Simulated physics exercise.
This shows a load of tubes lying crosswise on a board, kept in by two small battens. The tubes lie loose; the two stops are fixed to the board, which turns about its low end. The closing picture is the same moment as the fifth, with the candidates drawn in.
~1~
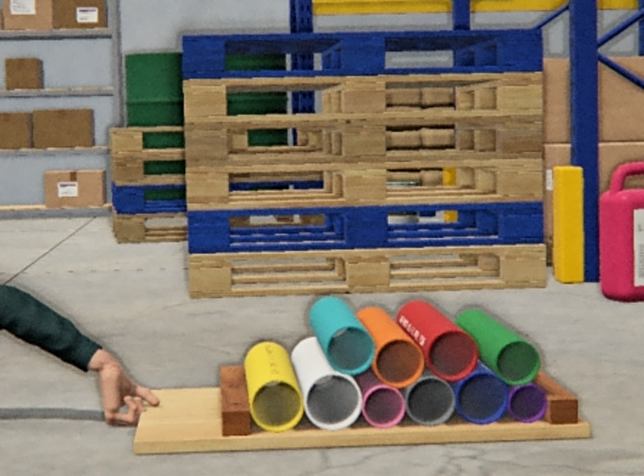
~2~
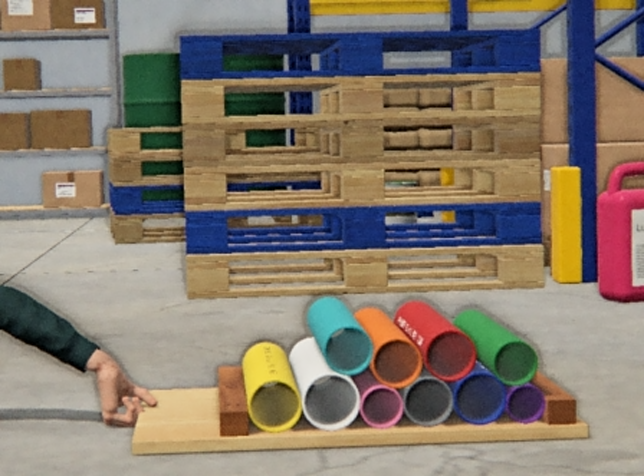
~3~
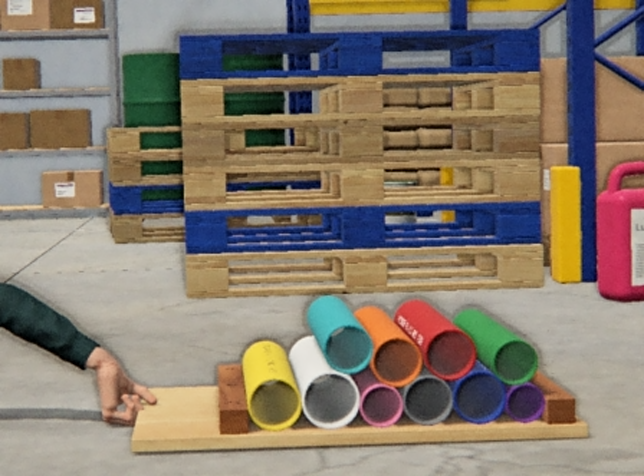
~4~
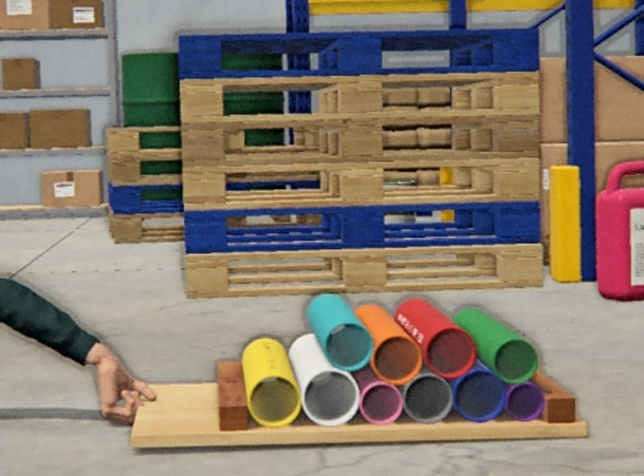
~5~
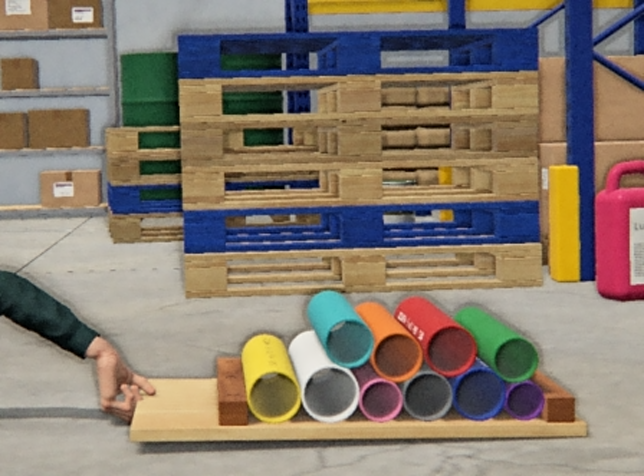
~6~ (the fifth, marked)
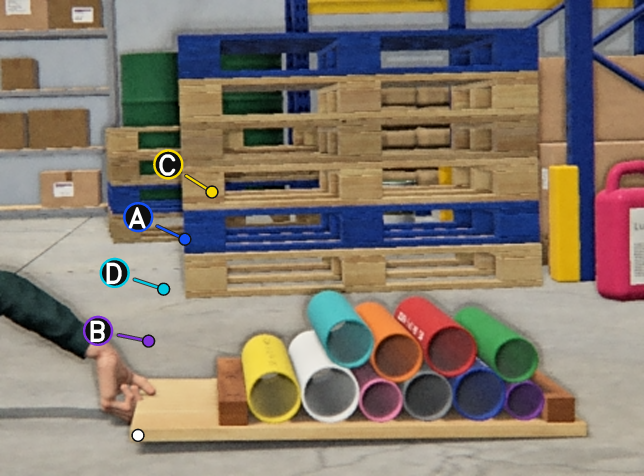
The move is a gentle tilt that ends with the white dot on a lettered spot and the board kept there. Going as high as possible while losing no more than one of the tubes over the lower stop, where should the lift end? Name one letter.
Up to A.
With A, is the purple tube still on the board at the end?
Yes, with A.
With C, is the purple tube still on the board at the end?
Yes, with C.
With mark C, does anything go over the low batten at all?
Yes.
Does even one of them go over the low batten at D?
Yes.
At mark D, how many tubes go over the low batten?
The count is one.
On the marked copy, A at (185, 239); B at (148, 341); C at (212, 192); D at (164, 289); the white dot at (138, 436).
Taking A. A third of the way, board at 16°.
Two thirds of the way, board at 27°.
When it is over, board at 27°, one over the low batten (green).
As for the rest, B one over the low batten (green); C four over the low batten (green, red, orange, turquoise); D one over the low batten (green).
